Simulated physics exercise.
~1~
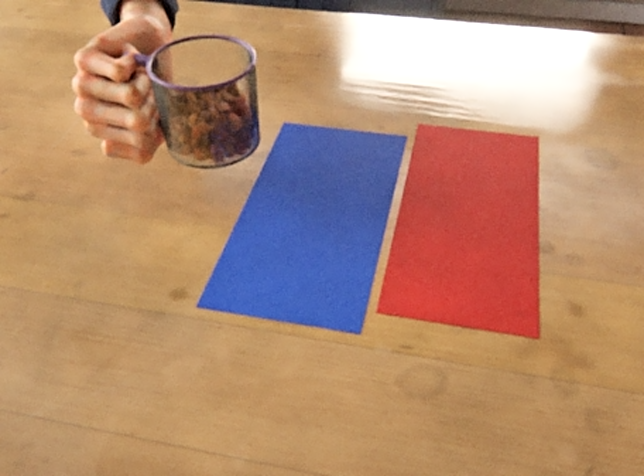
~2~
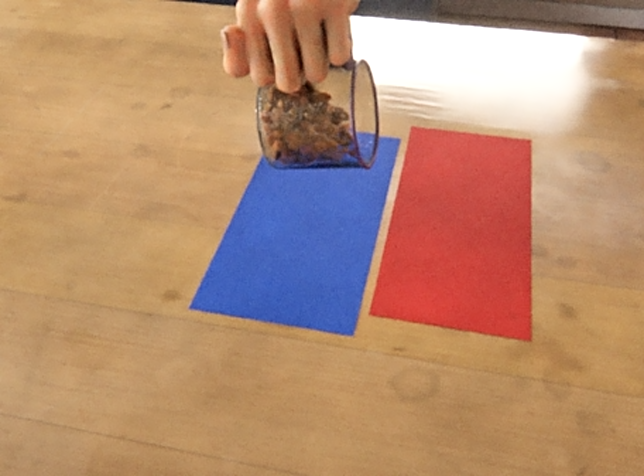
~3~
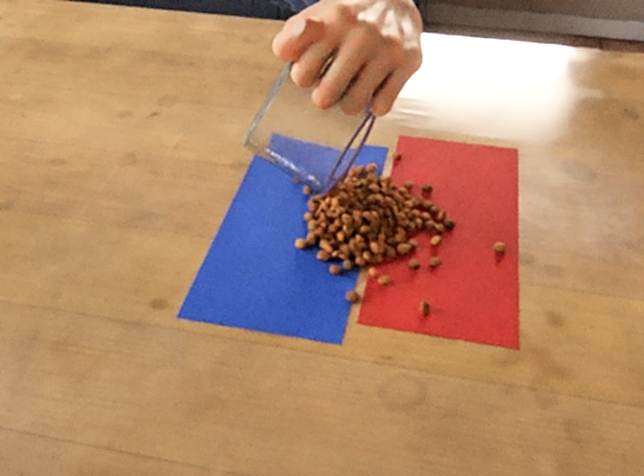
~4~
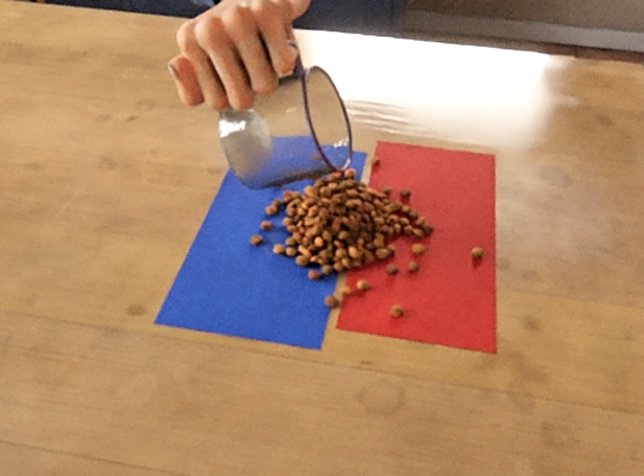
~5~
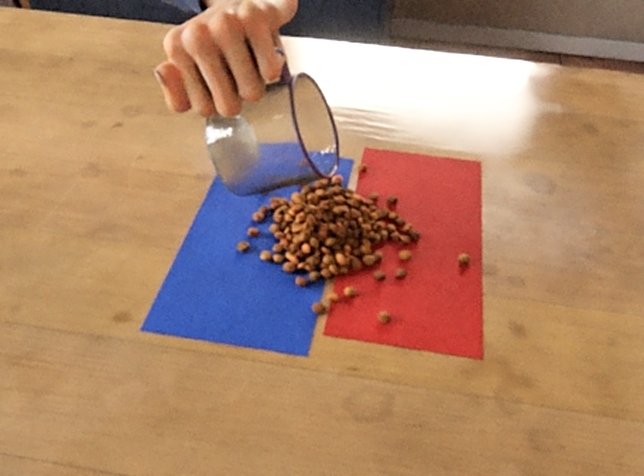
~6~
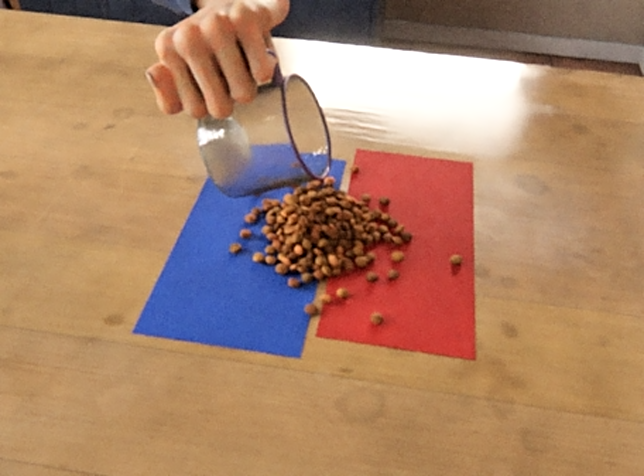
At the start, a hand holds a clear cup of brown kibble upright over a wooden table, to the left of a blue mat and a red mat lying side by side. The hand carries the cup right and tips it onto its side above the blue mat, with the kibble still inside. It tilts the cup further, and the kibble pours into a heap across both mats. The hand then turns the emptied cup partway back and holds it beside the pile as the view shifts slightly. At the end, most of the kibble lies on the blue mat, with a smaller share on the red.
